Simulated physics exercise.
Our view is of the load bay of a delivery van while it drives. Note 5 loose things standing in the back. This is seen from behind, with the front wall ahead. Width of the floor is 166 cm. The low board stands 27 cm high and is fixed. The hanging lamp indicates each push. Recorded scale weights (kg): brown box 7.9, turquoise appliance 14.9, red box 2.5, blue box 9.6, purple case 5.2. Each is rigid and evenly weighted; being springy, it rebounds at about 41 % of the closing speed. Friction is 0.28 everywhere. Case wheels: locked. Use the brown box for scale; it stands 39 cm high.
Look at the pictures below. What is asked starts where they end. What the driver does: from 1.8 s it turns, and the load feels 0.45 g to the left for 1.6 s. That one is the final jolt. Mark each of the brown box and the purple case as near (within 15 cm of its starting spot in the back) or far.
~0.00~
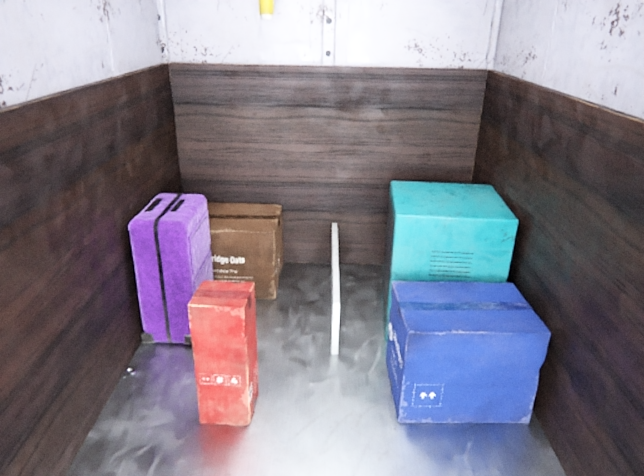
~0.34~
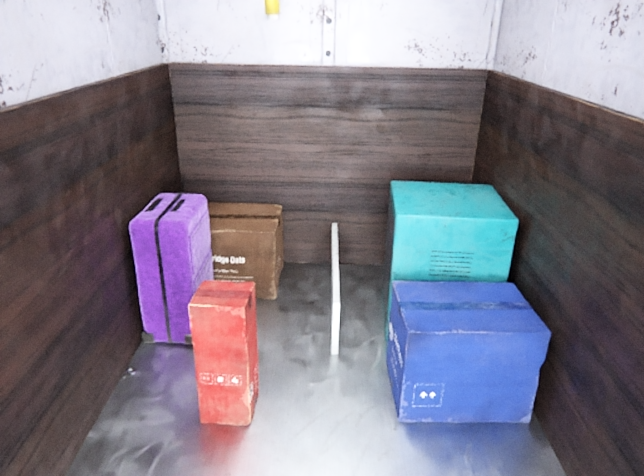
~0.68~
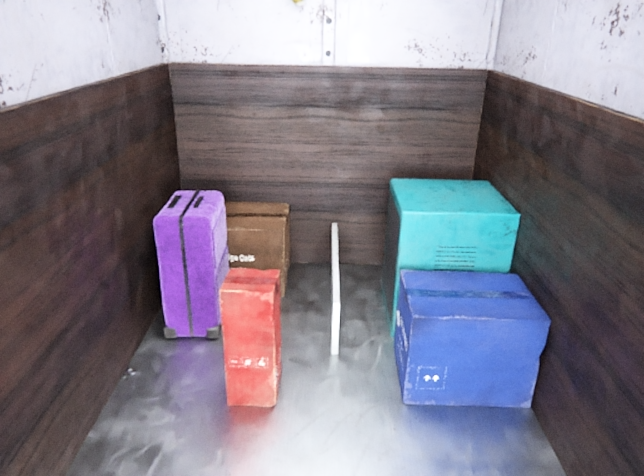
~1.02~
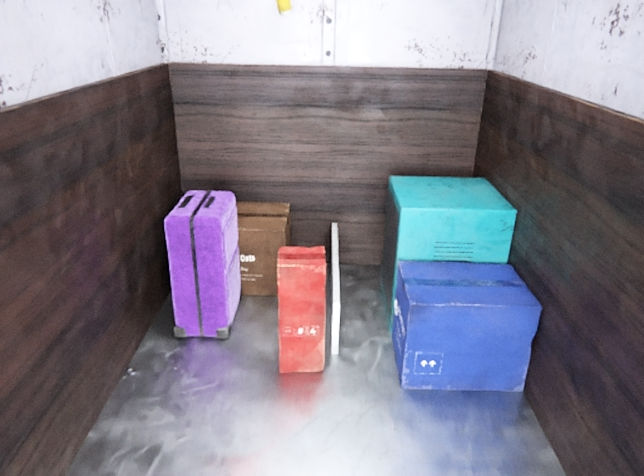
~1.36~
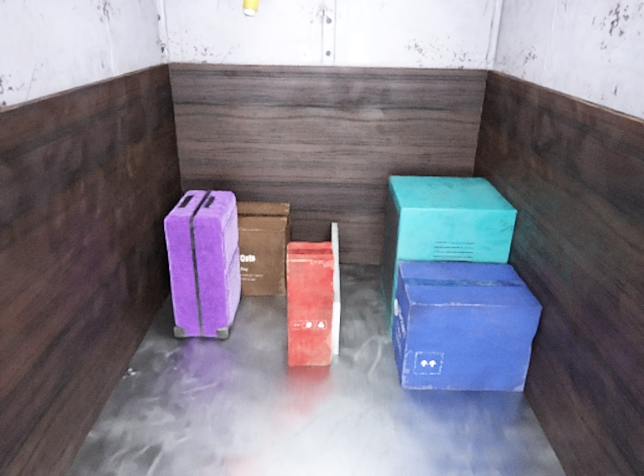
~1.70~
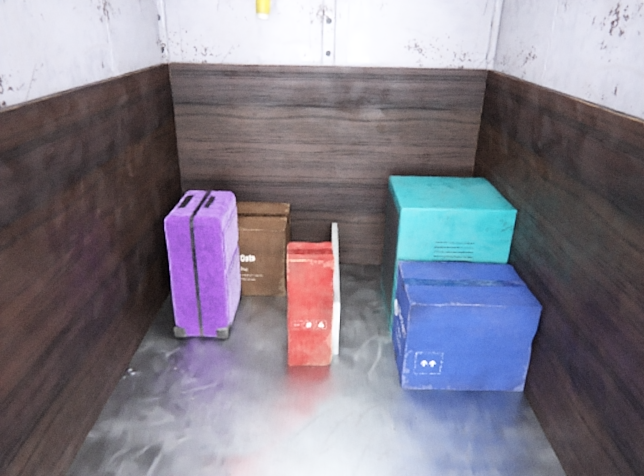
Brown box: Near. Purple case: Near.
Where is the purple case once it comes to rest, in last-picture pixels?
It comes to rest near (176, 262).
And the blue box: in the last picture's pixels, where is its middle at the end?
At about (399, 324).
Around 2.30 s, load feels 0.45 g left; purple case shifted 7 cm near (189, 262); brown box shifted 2 cm near (228, 247); red box shifted 41 cm.
Around 2.40 s, load feels 0.45 g left; purple case shifted 5 cm near (176, 262); brown box shifted 2 cm near (227, 247); red box shifted 38 cm.
Around 2.60 s, load feels 0.45 g left; purple case shifted 5 cm near (176, 262); brown box shifted 2 cm near (227, 247); red box shifted 36 cm.
Around 2.80 s, load feels 0.45 g left; purple case shifted 5 cm near (176, 262); brown box shifted 2 cm near (227, 247); red box shifted 42 cm.
Finally (4.0 s), not toppled but over 15 cm from the start, turquoise appliance, red box and blue box; the other 2 still in place (within 15 cm). In the last view, brown box near (228, 247), purple case near (176, 262).
